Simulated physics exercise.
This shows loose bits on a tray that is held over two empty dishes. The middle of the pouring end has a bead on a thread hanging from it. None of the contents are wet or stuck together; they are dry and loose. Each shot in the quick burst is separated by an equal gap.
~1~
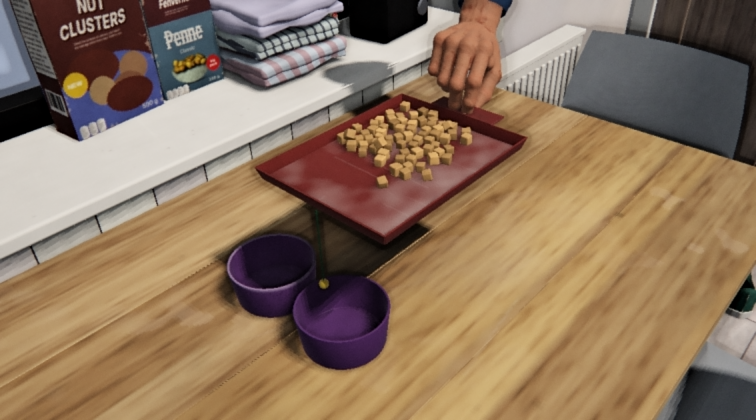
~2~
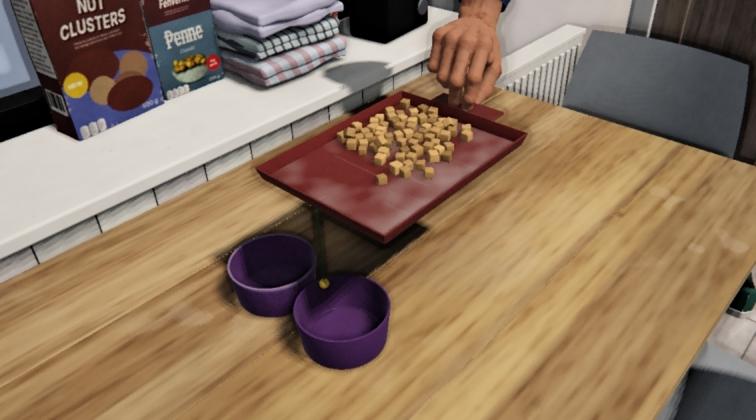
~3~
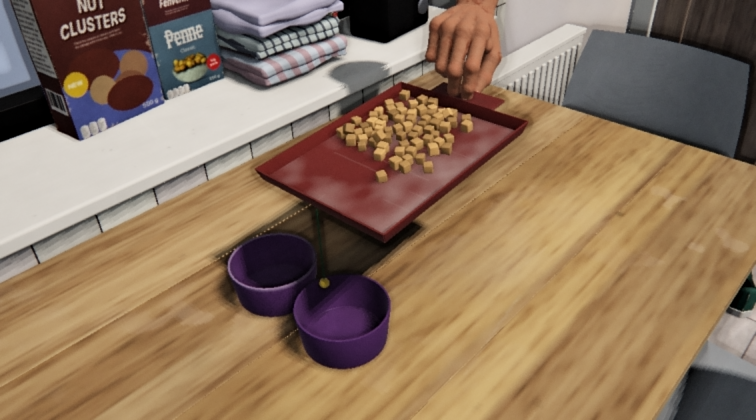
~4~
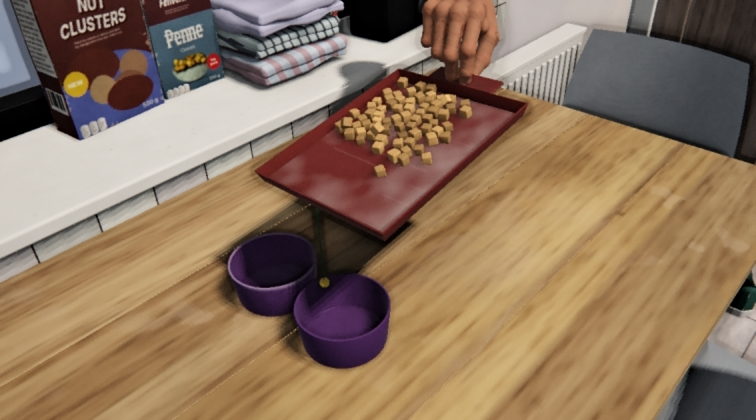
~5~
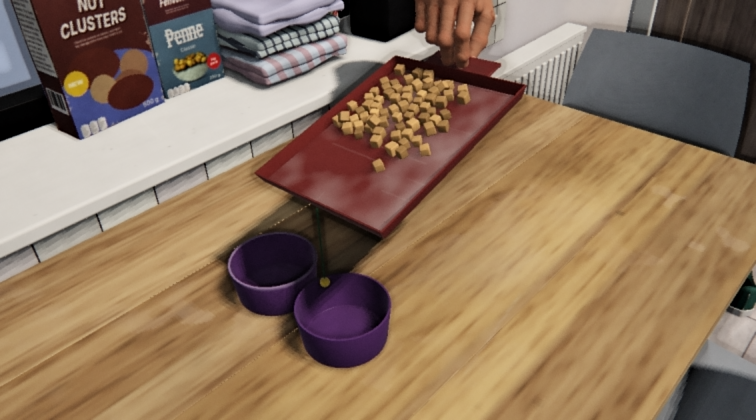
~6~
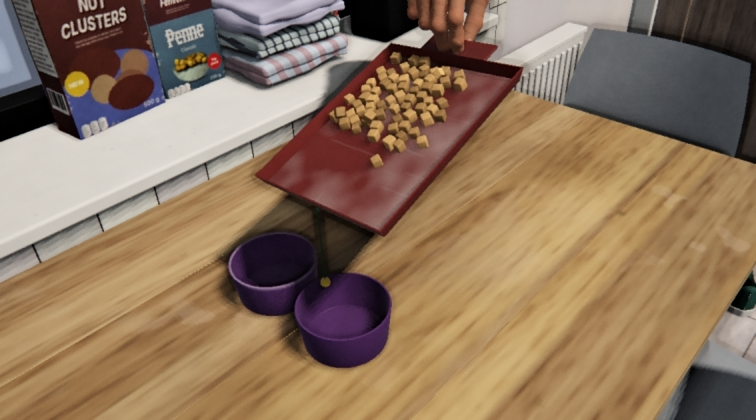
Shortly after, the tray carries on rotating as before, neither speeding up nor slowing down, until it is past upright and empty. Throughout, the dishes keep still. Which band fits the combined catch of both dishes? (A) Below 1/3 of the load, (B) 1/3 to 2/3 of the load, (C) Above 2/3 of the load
B, 1/3 to 2/3 of the load.
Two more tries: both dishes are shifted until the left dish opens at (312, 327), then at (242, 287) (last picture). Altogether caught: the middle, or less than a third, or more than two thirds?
Under a third, then over two thirds.
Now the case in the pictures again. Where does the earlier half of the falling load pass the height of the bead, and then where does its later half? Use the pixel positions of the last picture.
The opening part goes through (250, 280); what follows goes through (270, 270).
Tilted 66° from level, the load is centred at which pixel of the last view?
The load is centred around (284, 183).
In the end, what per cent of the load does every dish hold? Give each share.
In per cent, left near 50 and right near 10.
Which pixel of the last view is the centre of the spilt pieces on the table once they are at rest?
My estimate puts the centre near (185, 382).
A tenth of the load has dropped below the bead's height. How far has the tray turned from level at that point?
Approx. reading: About 65°.
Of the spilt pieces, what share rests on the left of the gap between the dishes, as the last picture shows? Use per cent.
About 90 per cent.
Just after the last frame, tray tipped steeply; roughly two thirds on the tray; about a tenth outside both; roughly a quarter in the air.
A moment on, tray tipped past a quarter turn; just a few on the tray; just a few in the right dish; roughly a third in the left dish; roughly half outside both; about a tenth in the air.
Further on, tray tipped past a quarter turn; about a tenth in the right dish; roughly half in the left dish; roughly half outside both.
When it is over, tray tipped past a quarter turn; about a tenth in the right dish; roughly half in the left dish; roughly half outside both.
